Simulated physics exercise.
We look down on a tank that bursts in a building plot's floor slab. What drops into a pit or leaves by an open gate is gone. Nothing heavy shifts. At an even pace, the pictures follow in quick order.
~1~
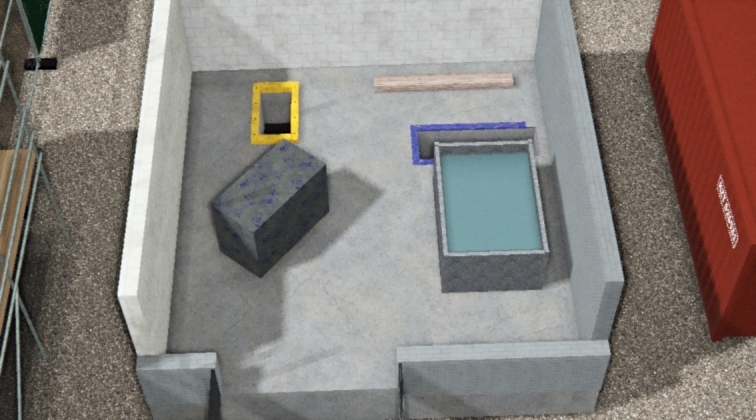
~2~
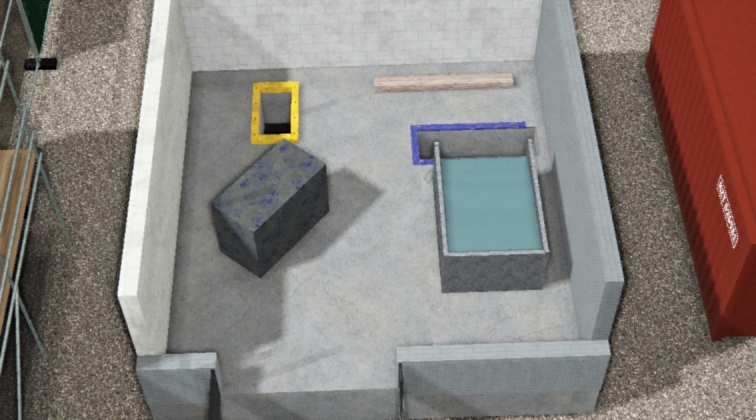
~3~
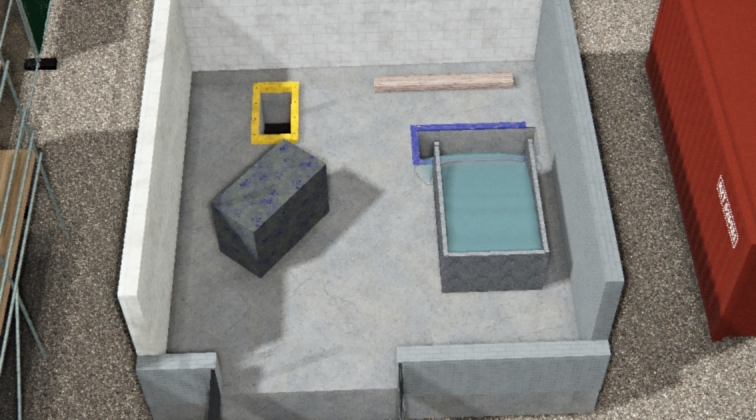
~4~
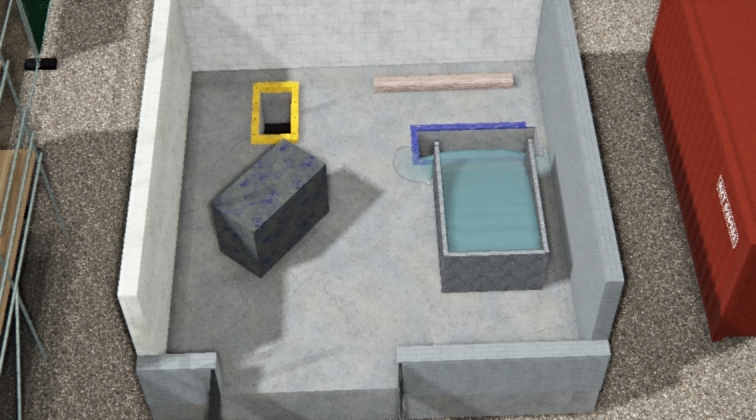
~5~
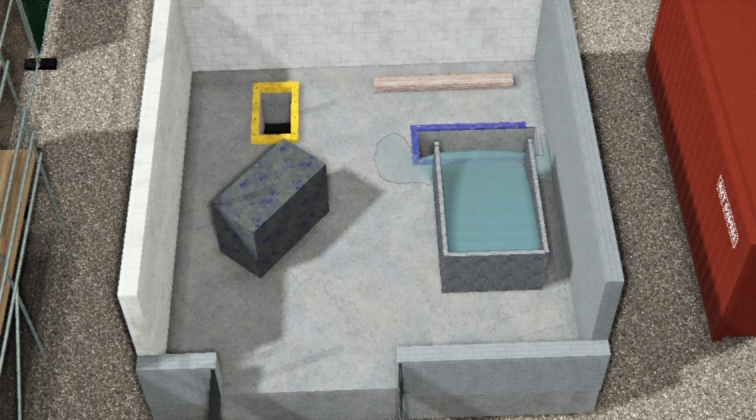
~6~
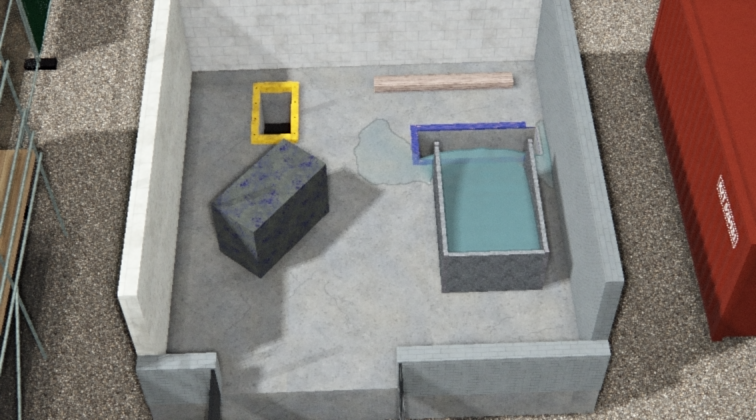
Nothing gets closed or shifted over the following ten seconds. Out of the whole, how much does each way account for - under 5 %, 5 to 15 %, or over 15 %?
The gate will not reach five per cent; the yellow pit will not reach five per cent; the blue pit will not stay within fifteen per cent.
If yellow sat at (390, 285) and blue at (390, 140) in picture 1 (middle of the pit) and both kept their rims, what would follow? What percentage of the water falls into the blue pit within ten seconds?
The blue pit takes 50 per cent.
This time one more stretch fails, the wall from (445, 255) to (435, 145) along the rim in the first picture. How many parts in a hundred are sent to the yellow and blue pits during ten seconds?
The yellow pit takes 6 per cent and the blue pit 8 per cent.
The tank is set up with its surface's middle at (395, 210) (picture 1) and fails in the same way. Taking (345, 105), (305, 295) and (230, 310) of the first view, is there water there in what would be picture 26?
Well, first one got wet, second one stays dry, third one stays dry.
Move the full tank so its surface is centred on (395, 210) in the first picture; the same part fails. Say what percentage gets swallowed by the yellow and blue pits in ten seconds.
Yellow 6 %, blue 50 %.
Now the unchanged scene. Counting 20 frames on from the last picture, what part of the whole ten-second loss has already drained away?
My guess would be around 85 percent.
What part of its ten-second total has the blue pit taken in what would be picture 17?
My figure is 70 in a hundred.
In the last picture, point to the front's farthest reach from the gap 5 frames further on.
At roughly (347, 116).
A moment on, water covers 5 % of the floor; the gate 0 %, the yellow pit 0 %, the blue pit 44 %.
Next, water covers 5 % of the floor; the gate 0 %, the yellow pit 0 %, the blue pit 64 %.
Then, water covers 5 % of the floor; the gate 0 %, the yellow pit 0 %, the blue pit 79 %.
Later, water covers 10 % of the floor; the gate 0 %, the yellow pit 0 %, the blue pit 88 %.
In the end, water covers 5 % of the floor; the gate 0 %, the yellow pit 0 %, the blue pit 92 %.
